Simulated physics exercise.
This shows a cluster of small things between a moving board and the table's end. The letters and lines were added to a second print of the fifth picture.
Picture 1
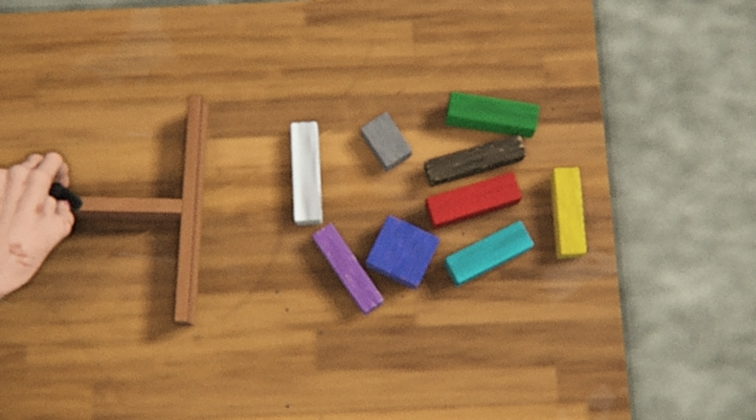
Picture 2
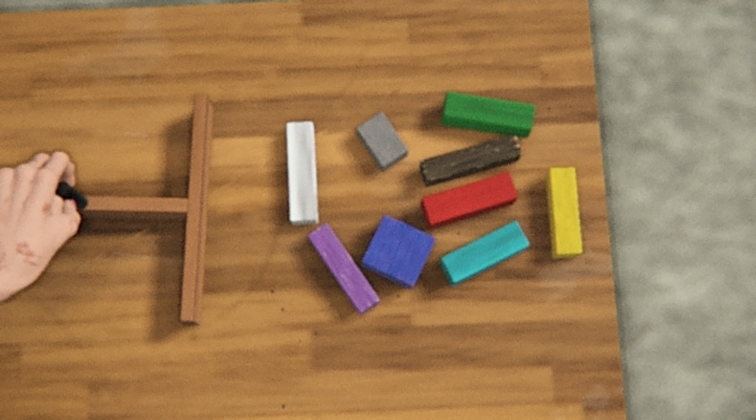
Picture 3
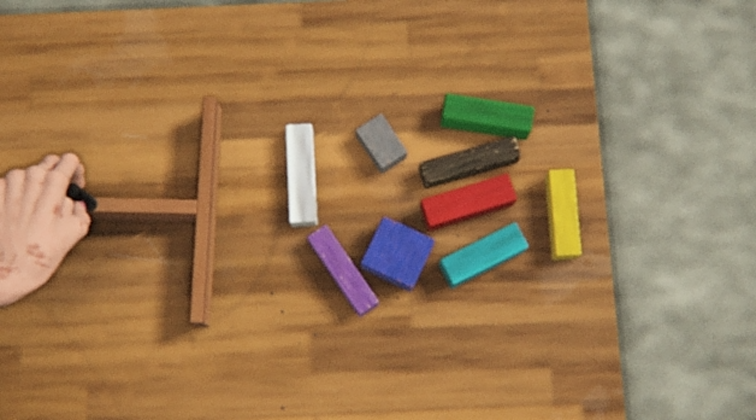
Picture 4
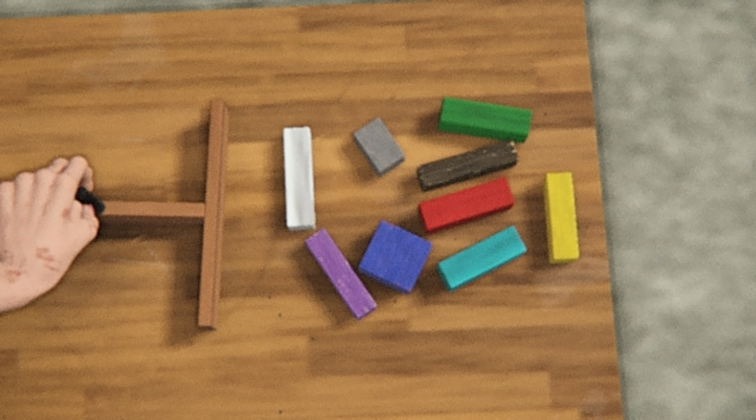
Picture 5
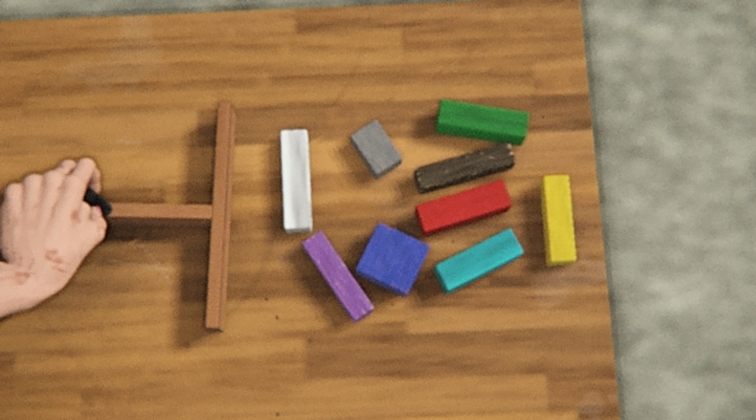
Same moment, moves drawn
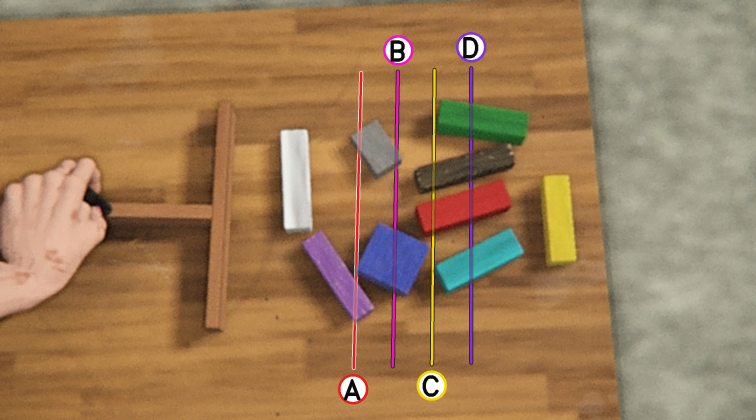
A wooden board pushed by a hand slides slowly right toward the scattered coloured blocks.
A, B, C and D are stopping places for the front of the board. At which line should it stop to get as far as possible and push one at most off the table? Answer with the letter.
As far as mark D.
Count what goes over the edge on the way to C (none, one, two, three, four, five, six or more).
By then, none.
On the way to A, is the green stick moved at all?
No.
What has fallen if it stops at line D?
It is the yellow bar.
On the marked copy, A at (358, 215); B at (395, 214); C at (433, 212); D at (471, 210).
Following D. Soon after the start, board (309, 208); purple bar (344, 277); white stick (332, 180).
Later, board (402, 204); black bar (516, 166); green stick (511, 120).
In the end, board (469, 201); yellow bar over the edge; black bar (581, 163); one fallen.
As for the rest, A is within the limit but short; B is within the limit but short; C is within the limit but short.
